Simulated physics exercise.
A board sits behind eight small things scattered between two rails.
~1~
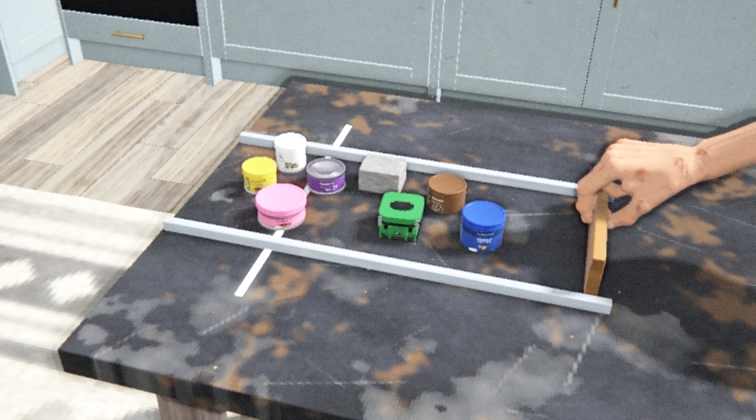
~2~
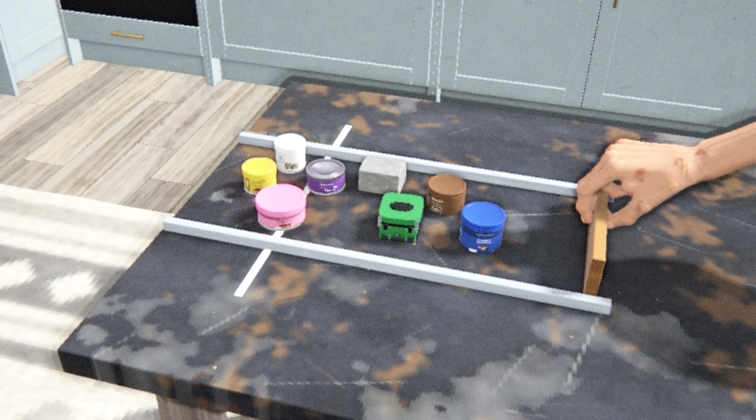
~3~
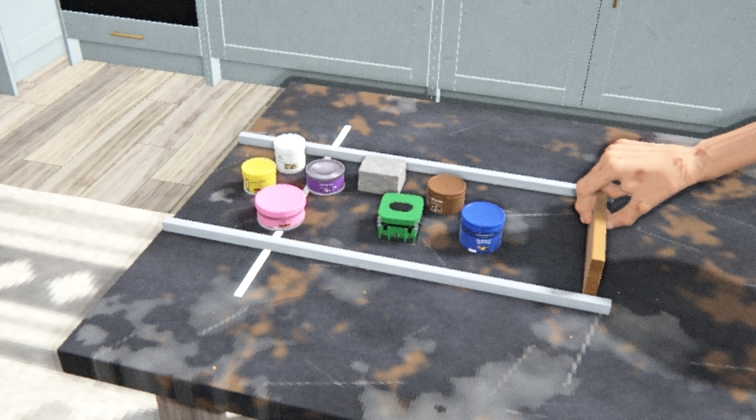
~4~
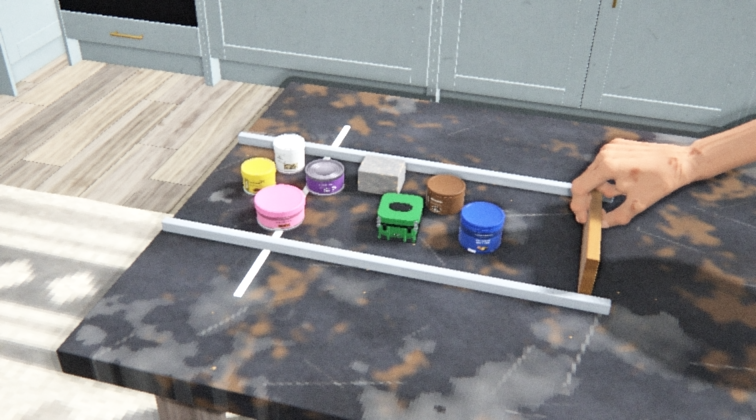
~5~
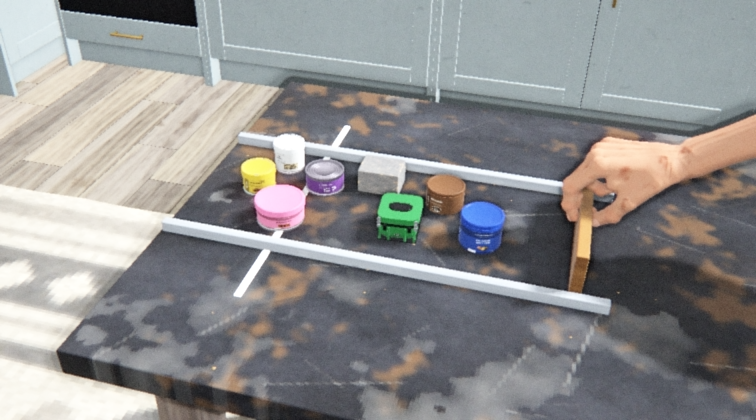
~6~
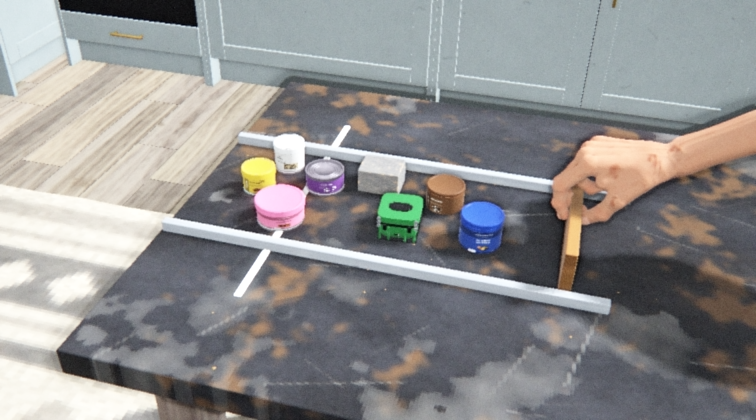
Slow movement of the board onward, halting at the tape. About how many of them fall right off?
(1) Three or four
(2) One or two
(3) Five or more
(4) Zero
4, zero.
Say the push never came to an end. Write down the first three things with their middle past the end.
You'd get the pink pot first, then the yellow pot, and the purple pot after that.
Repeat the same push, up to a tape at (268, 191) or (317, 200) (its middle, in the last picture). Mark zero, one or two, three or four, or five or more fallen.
The falls would be just one or two; none at all.
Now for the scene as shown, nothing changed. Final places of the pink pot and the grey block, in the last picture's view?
In the last picture the pink pot sits around (191, 204) and the grey block around (306, 155).
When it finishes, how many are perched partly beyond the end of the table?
The number overhanging is 1.
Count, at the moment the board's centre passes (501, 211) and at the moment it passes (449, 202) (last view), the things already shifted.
The count is 1 at the first point and 3 at the second.
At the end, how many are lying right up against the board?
Counting them up gives 3.
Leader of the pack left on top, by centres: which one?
It's the pink pot.
Early on, none off yet; yellow pot at rest near (259, 177); white tin at rest near (290, 154); pink pot at rest near (280, 208).
Finally, the number that fall off is zero.
